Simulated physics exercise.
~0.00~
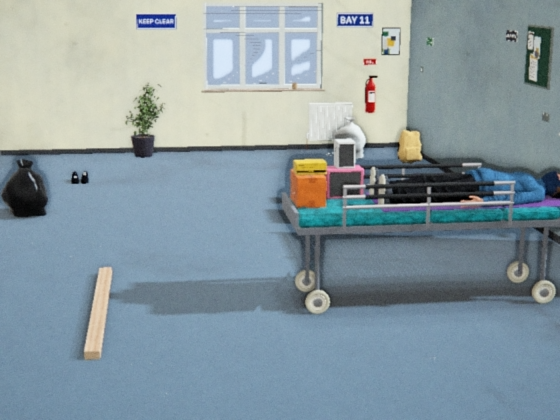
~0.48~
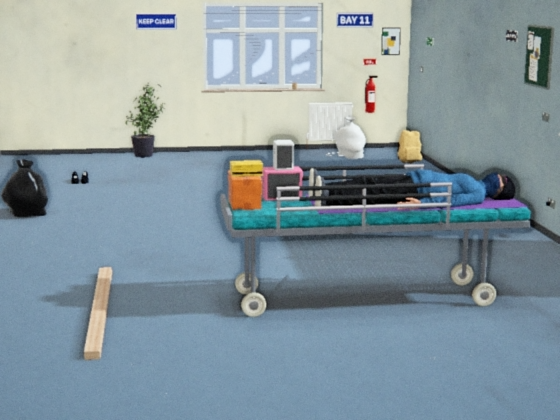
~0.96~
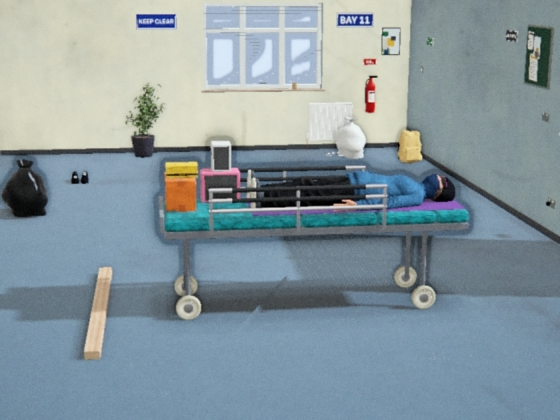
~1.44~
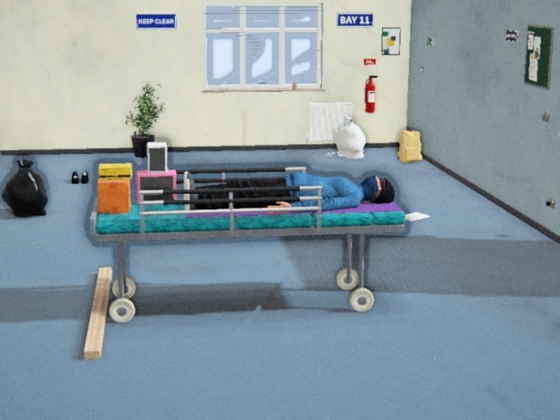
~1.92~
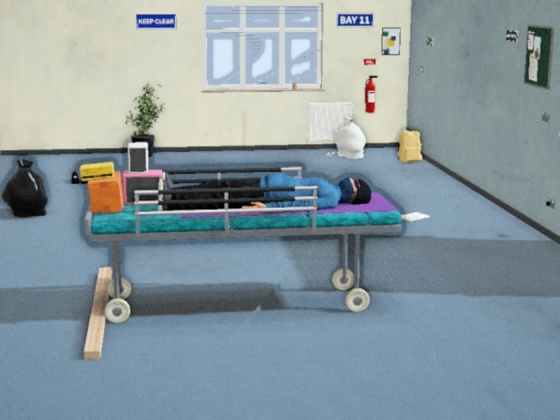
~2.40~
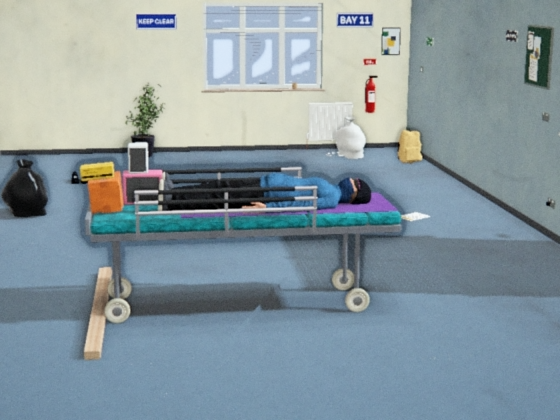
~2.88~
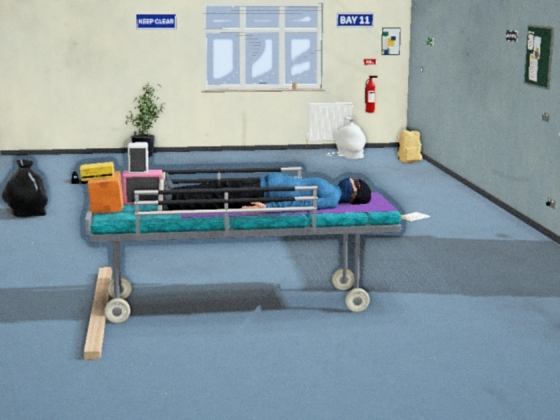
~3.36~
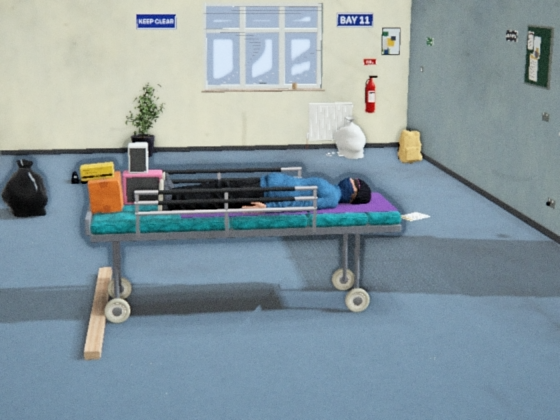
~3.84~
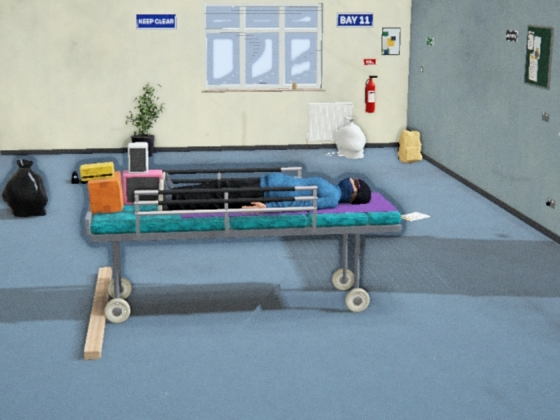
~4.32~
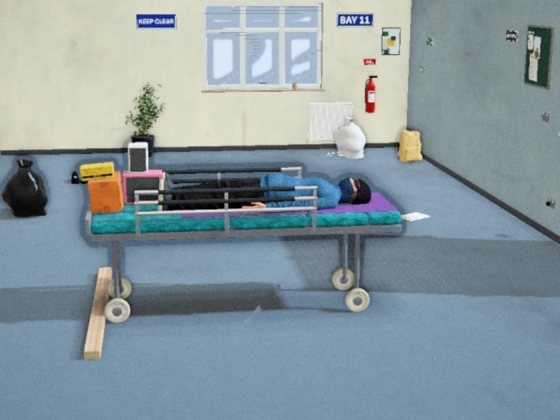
Trolley carrying a limp patient rolling left into a wooden sill and stopping, the boxes and equipment shifting slightly but staying aboard.
